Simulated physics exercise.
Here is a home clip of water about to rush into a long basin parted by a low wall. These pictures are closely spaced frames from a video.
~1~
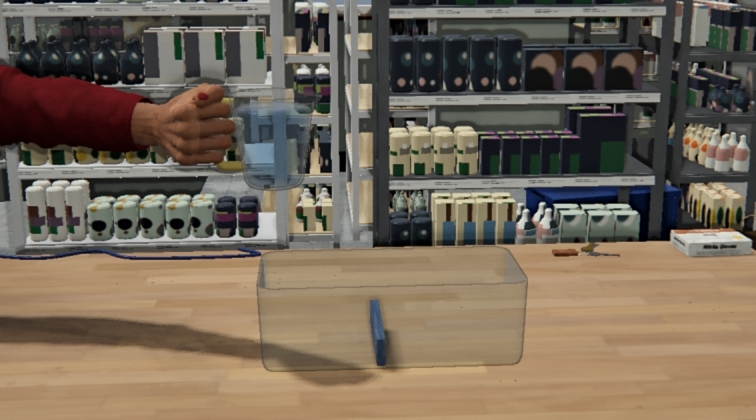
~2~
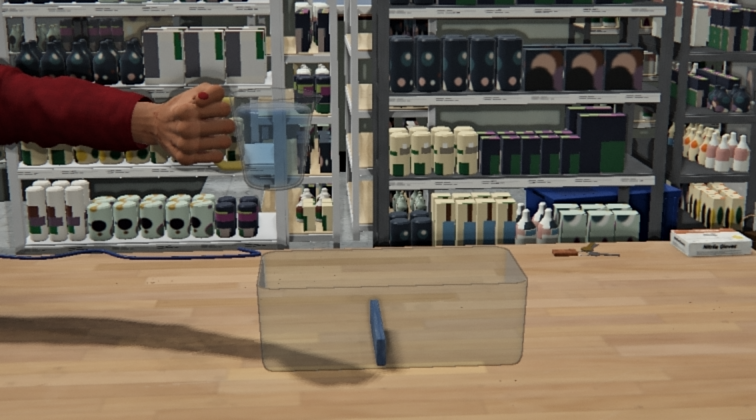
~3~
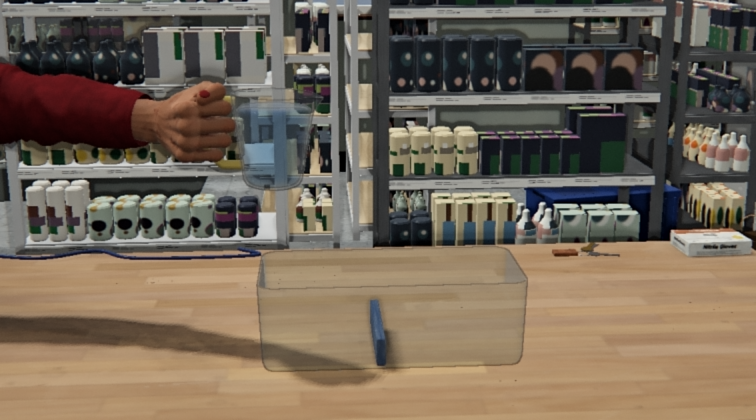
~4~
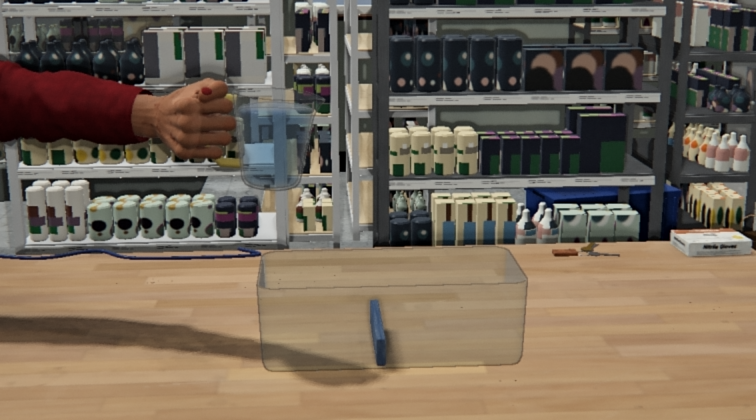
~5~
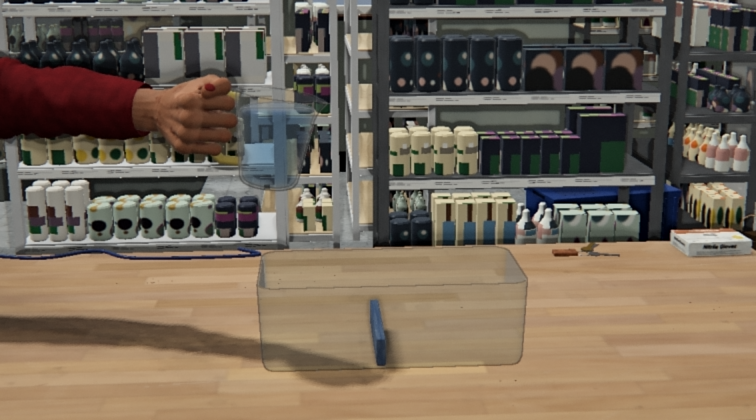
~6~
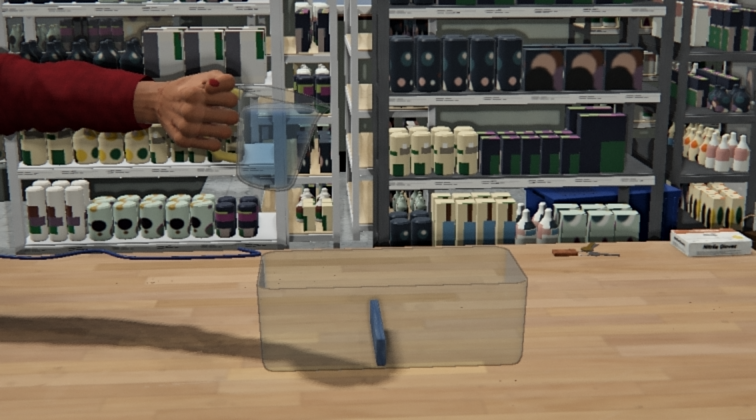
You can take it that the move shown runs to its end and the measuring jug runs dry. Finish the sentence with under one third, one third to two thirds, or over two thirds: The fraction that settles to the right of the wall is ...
The fraction that settles to the right of the wall is over two thirds.
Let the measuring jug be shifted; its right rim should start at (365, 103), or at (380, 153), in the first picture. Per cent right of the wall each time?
Roughly 95 per cent, and 95 per cent.
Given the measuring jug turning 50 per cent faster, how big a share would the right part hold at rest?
About 70 per cent would end up there.
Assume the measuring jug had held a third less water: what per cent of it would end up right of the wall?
It comes to near 65 per cent.
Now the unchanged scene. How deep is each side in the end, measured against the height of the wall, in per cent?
About 10 left, about 40 right.
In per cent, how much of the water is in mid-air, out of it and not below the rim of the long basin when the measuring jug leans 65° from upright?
Near 20 parts in a hundred.
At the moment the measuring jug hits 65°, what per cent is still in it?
75 per cent, approximately.
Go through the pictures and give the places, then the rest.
In the first frame, it leans 0°; its right rim is at (321, 95); the water meets the walls at (235, 108) and (311, 107); the long basin's rim runs from (260, 271) to (517, 265); the wall's top is at (377, 320).
In the second frame, it leans 1°; its right rim is at (322, 95); the water meets the walls at (235, 107) and (311, 107).
In the third frame, it leans 2°; its right rim is at (323, 97); the water meets the walls at (236, 107) and (312, 108).
In the fourth frame, it leans 5°; its right rim is at (325, 99); the water meets the walls at (237, 107) and (314, 108).
In the fifth frame, it leans 8°; its right rim is at (327, 102); the water meets the walls at (240, 108) and (317, 108).
In the sixth frame, it leans 12°; its right rim is at (330, 106); the water meets the walls at (241, 109) and (321, 110).
A moment on, the measuring jug is tipped part way and 75 per cent is still to pour, 1 is left of the wall and 5 right of it.
Next, the measuring jug is tipped right over and 18 per cent is still to pour, 4 is left of the wall and 55 right of it.
Then the measuring jug is tipped right over and 0 per cent is still to pour, 20 is left of the wall and 77 right of it.
Later the measuring jug is tipped right over and 0 per cent is still to pour, 21 is left of the wall and 77 right of it.
Finally, 21 per cent lies left of the wall, 77 right of it and 2 outside.
